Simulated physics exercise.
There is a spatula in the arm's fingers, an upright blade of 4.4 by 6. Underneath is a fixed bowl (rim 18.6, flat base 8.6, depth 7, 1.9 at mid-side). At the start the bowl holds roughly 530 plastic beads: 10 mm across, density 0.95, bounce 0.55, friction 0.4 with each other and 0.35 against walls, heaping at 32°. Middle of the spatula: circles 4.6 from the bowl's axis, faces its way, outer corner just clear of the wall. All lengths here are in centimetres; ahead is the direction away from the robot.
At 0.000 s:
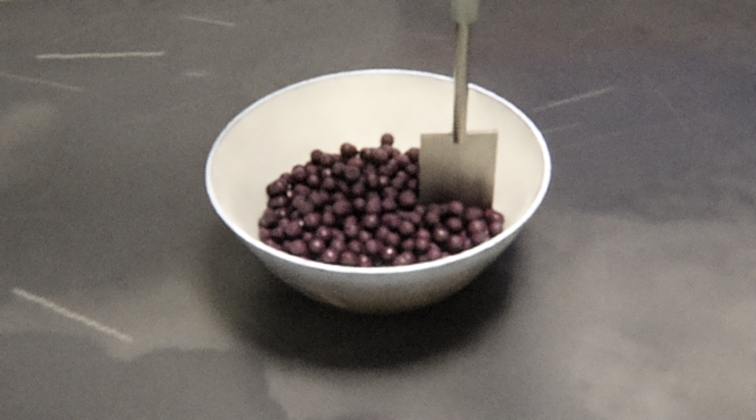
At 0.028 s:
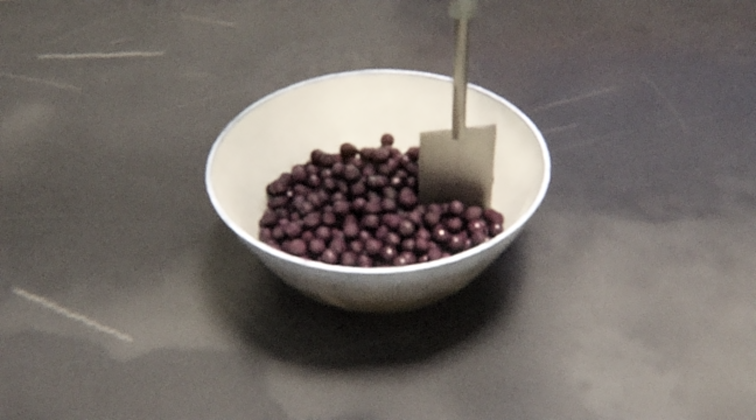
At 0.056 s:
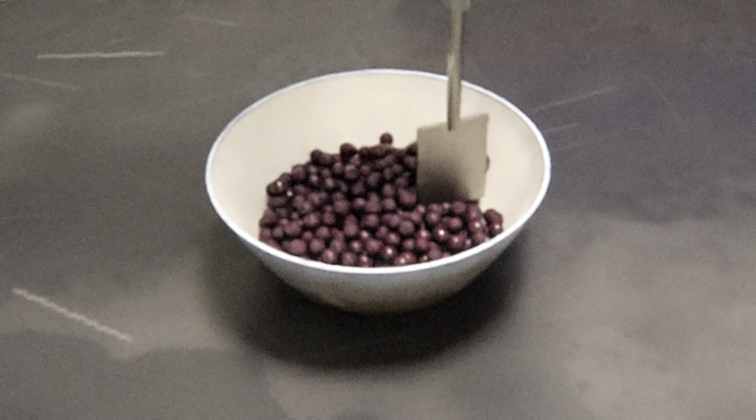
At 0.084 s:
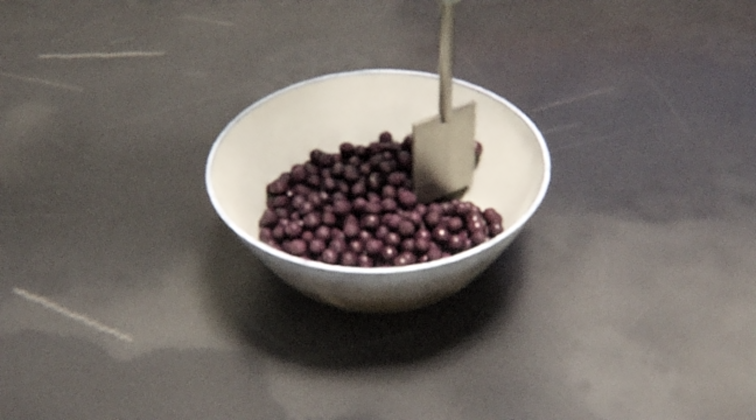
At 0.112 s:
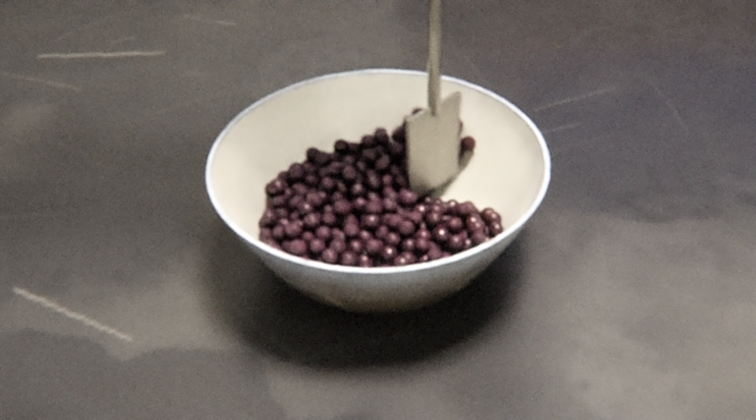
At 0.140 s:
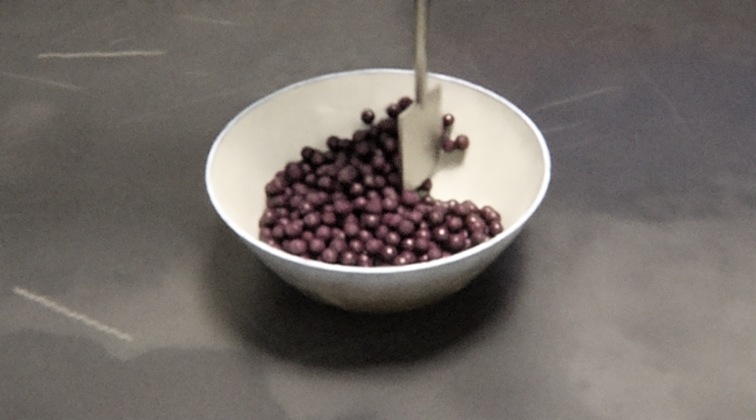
Metal spatula sweeping along the inside of a white bowl of dark purple beads, moving leftward and pushing some up the far side.
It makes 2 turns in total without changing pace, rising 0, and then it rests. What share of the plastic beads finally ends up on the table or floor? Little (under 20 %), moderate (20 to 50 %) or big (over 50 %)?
Little.
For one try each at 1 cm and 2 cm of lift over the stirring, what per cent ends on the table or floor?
Near 5 in a hundred, then 0 in a hundred.
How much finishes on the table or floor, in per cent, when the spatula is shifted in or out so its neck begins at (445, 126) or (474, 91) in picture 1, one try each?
About 0 and 5 per cent.
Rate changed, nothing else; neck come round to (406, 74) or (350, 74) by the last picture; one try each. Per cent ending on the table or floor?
Some 10 and 35 %.
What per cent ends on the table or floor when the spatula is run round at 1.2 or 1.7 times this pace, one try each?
It would be some 10 and 25 percent respectively.
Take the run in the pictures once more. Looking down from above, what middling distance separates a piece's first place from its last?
Distance: Close to 7 cm.
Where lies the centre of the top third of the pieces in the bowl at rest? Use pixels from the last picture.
(434, 159).
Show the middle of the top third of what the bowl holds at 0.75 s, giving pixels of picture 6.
The top third is centred near (477, 194) in the last picture.
After 0.75 s, 316° round, highest piece 8 above the table; 522 in the bowl, 5 on the table or floor, 2 in flight or on the tool.
After 1.36 s, 219° round, highest piece 9 above the table; 509 in the bowl, 18 on the table or floor, 2 in flight or on the tool.
After 1.87 s, 0° round, highest piece 8 above the table; 497 in the bowl, 32 on the table or floor.
After 2.57 s, 0° round, highest piece 7 above the table; 497 in the bowl, 32 on the table or floor.
In the end, 497 in the bowl, 32 on the table or floor. That is 6 % on the table or floor.
